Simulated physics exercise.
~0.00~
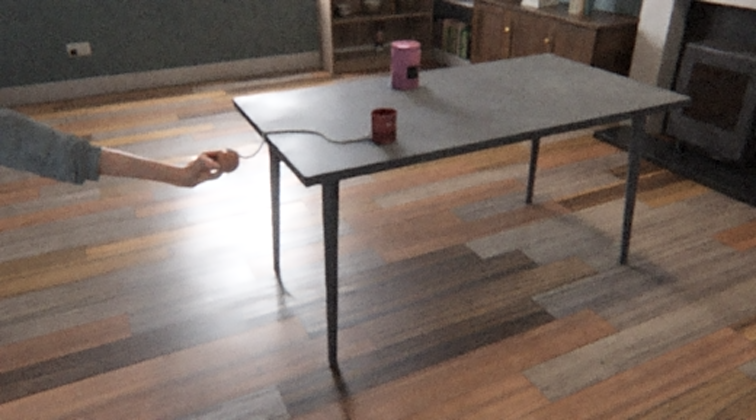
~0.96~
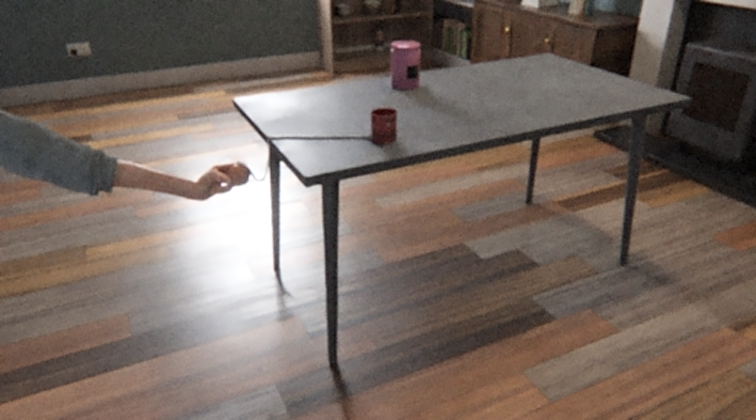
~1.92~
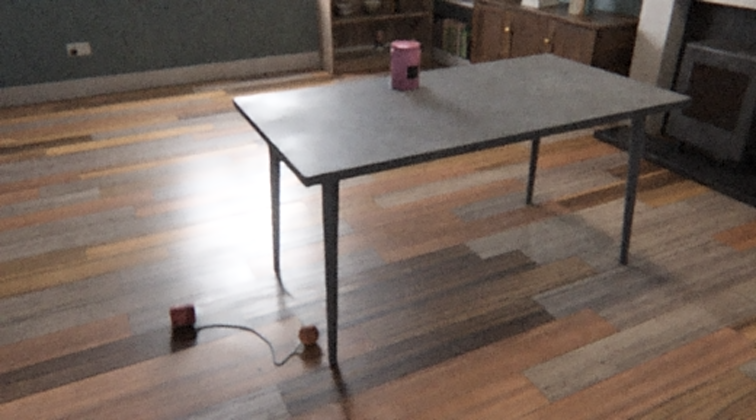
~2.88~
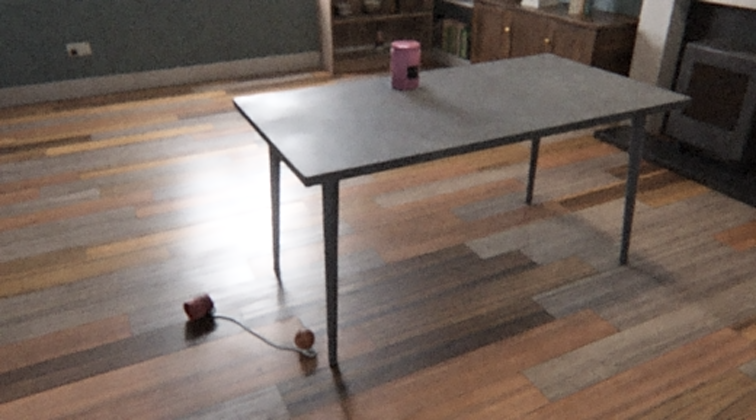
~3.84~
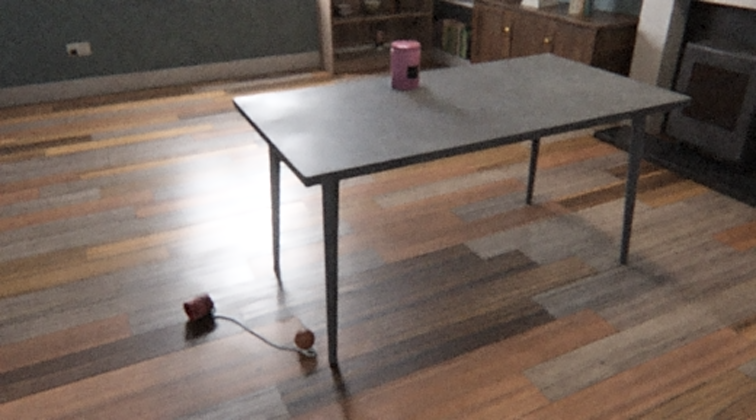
An orange ball, tied by a shoelace to a red cup on a gray table, was held by a hand beyond the left edge and let go; both ended up on the floor, still joined, while the pink canister stayed on the table.
